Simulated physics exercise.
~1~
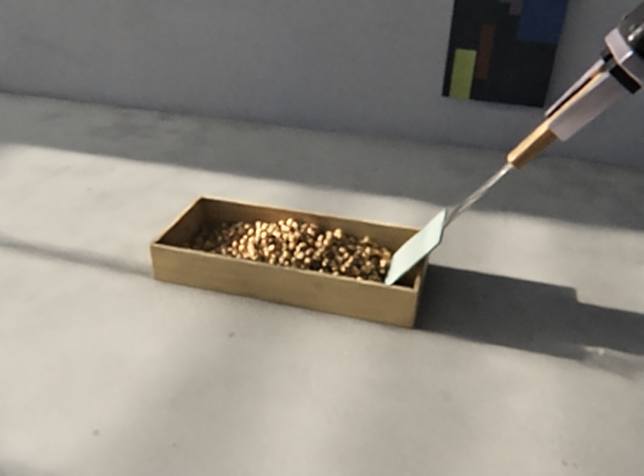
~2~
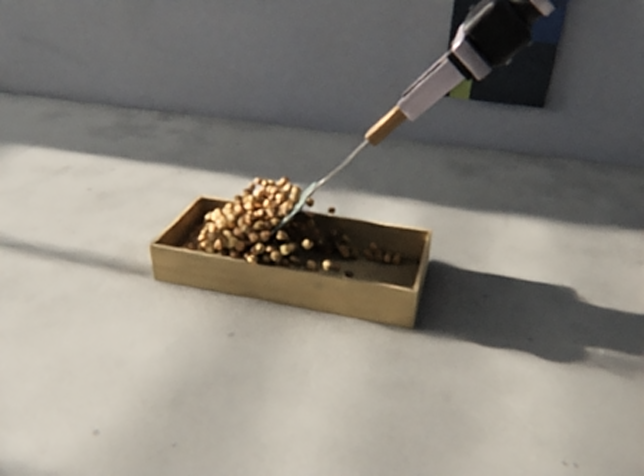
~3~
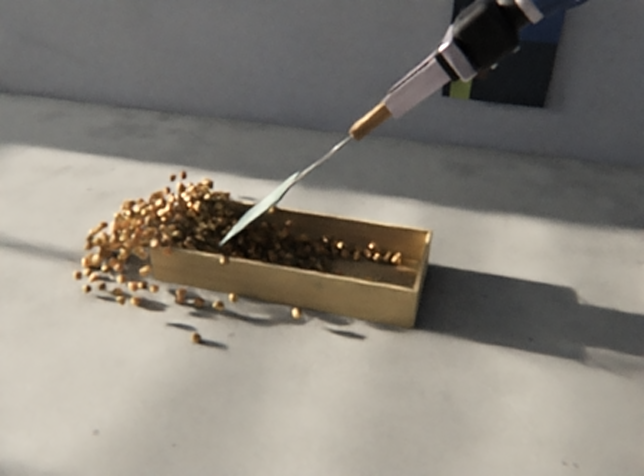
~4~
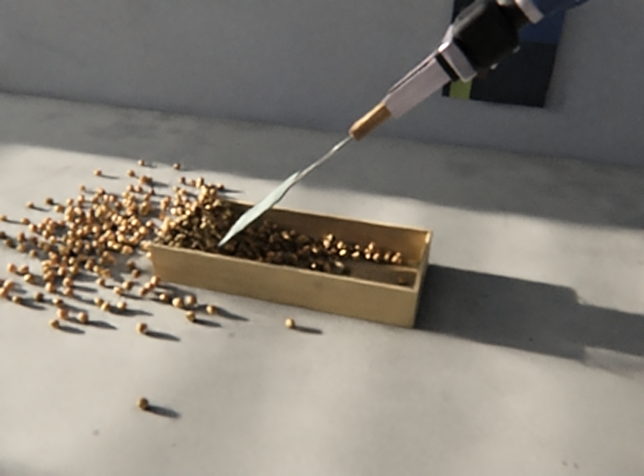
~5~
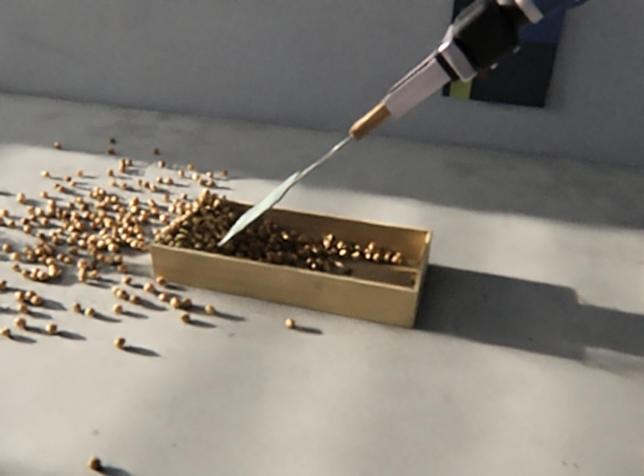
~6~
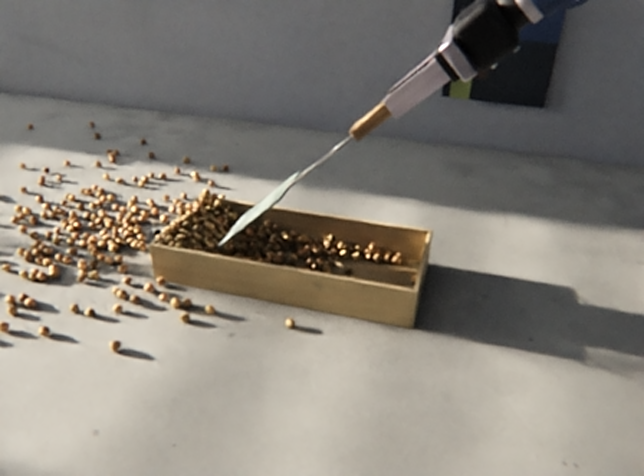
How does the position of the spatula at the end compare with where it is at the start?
At the start the spatula is at the right end of the trough, and at the end it is well to the left, with its blade resting over the left part of the trough.
